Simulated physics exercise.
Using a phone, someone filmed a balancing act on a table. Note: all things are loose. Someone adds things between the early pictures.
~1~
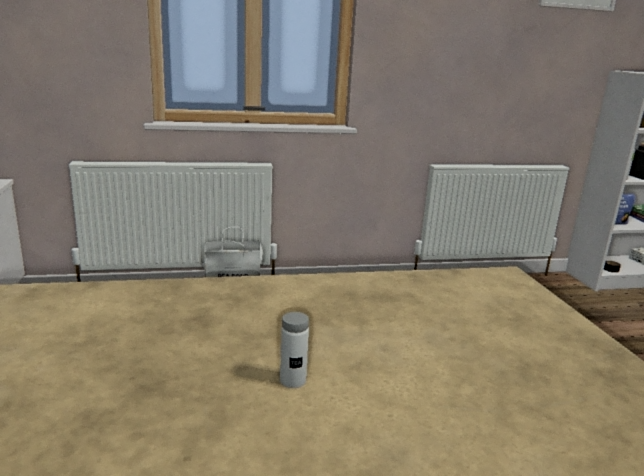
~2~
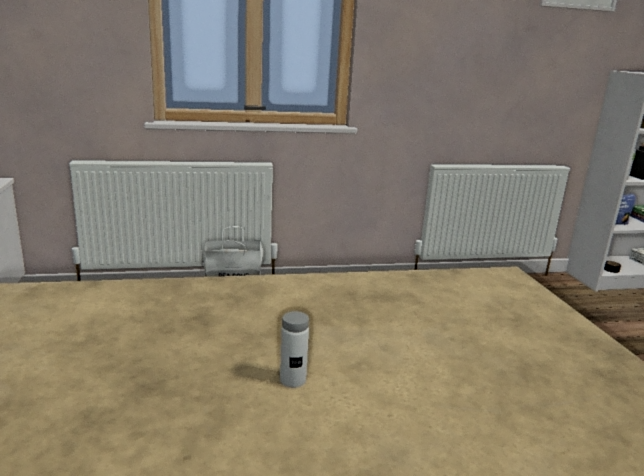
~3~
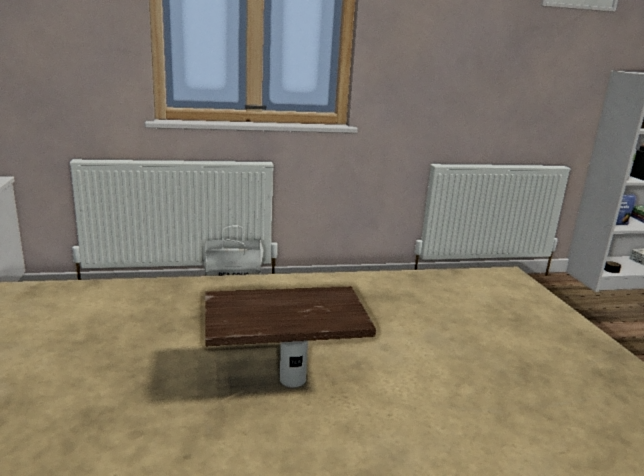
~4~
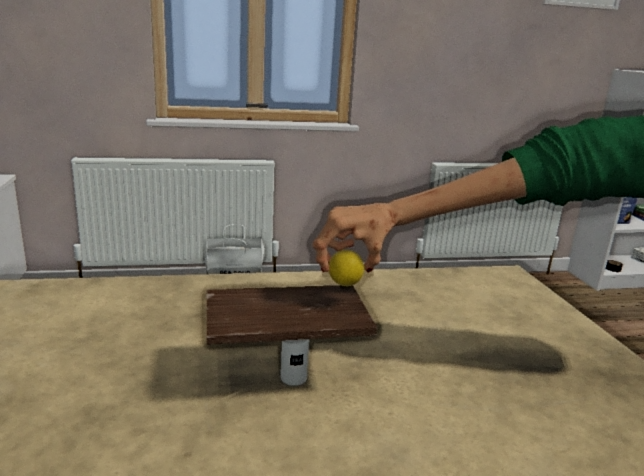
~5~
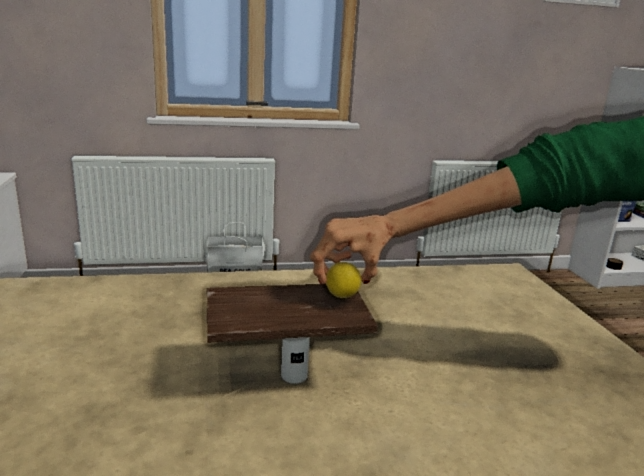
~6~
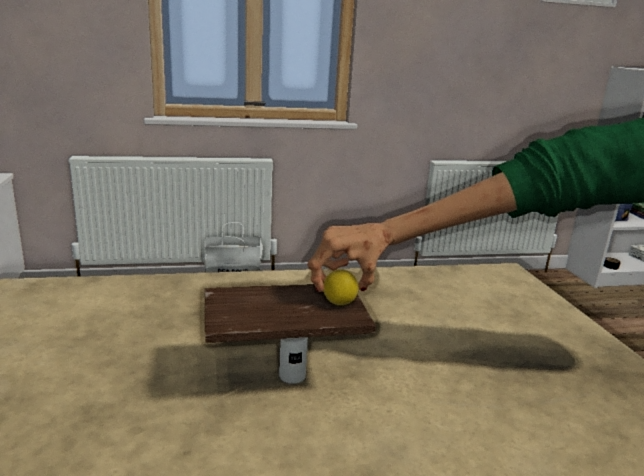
The footage shows a small grey bottle standing on a table, then a brown board resting on top of it, before a green-sleeved arm reaches in from the right and lowers a yellow lemon onto the board's right side, still holding it.
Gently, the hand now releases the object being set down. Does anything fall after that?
The stack carries the load.
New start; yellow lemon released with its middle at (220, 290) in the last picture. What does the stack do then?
Result: The stack tips over.
Then, 0.30 s past the last view, nothing moves.
Then, 0.70 s past the last view, yellow lemon resting near (341, 288).
Finally, all 3 still in place. Final places as the last picture's camera would see them, yellow lemon near (341, 288). The stack stays up.
